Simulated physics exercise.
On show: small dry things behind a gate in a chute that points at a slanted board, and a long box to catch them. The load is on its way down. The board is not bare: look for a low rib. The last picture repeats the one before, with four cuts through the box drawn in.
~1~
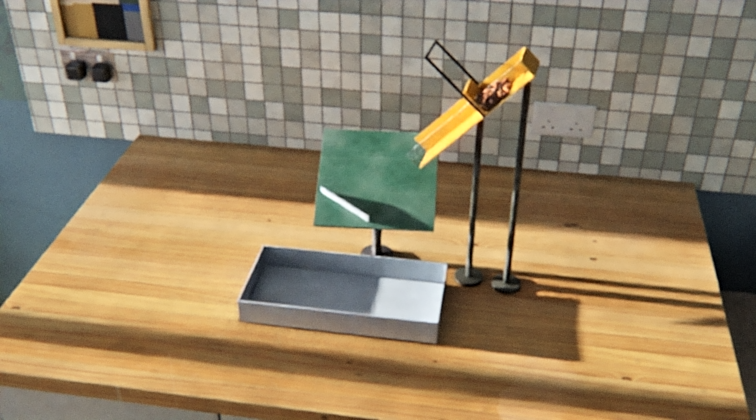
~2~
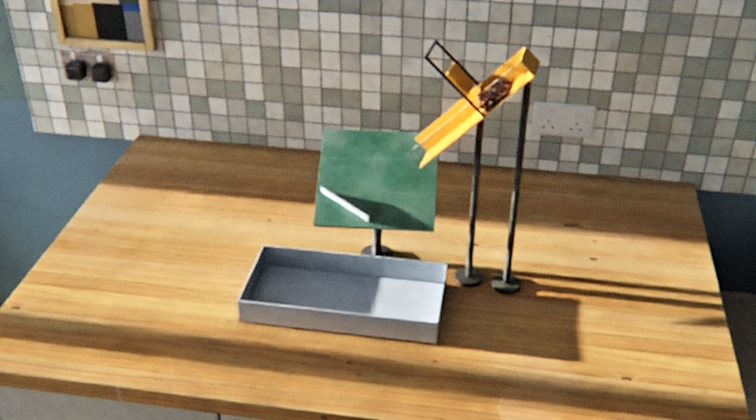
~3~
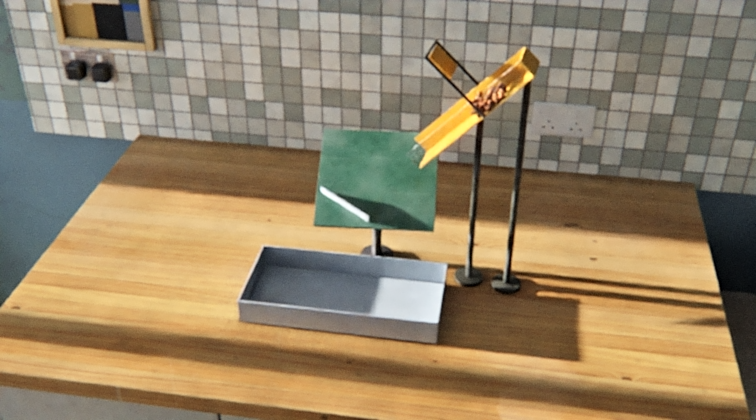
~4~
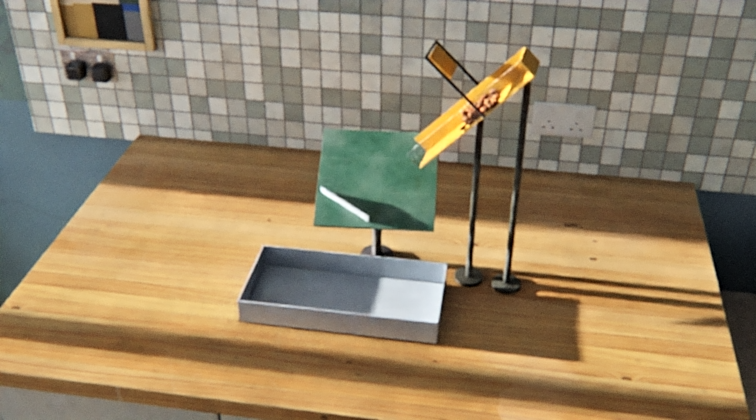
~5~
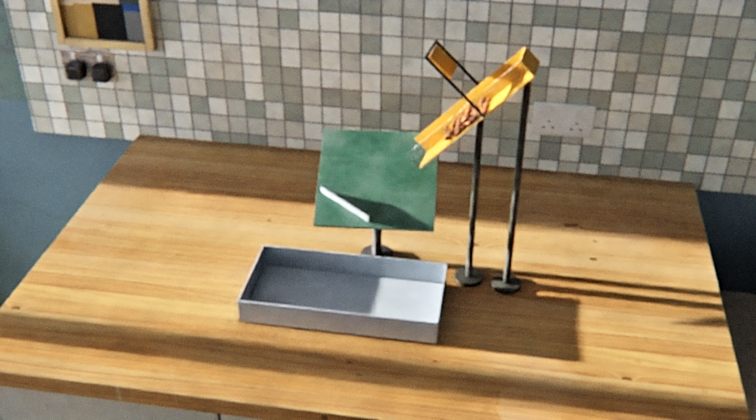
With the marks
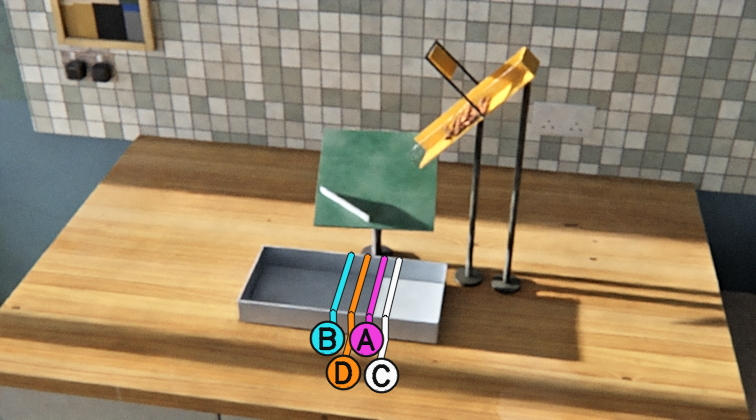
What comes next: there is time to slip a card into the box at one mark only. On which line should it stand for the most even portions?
A.
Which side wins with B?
The right side.
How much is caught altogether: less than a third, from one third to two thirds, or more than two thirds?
It is from one third to two thirds.
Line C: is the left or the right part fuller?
More lands on the left.
On the marked copy, line A crosses the front rim at (369, 315); line B crosses the front rim at (333, 311); line C crosses the front rim at (385, 317); line D crosses the front rim at (351, 313).
With A, of what is caught, close to a third on the left of the divider, close to two thirds on the right.
With B, of what is caught, only a few on the left of the divider, all but a few on the right.
With C, of what is caught, the bulk on the left of the divider, close to a quarter on the right.
With D, of what is caught, a small share on the left of the divider, all but a few on the right.
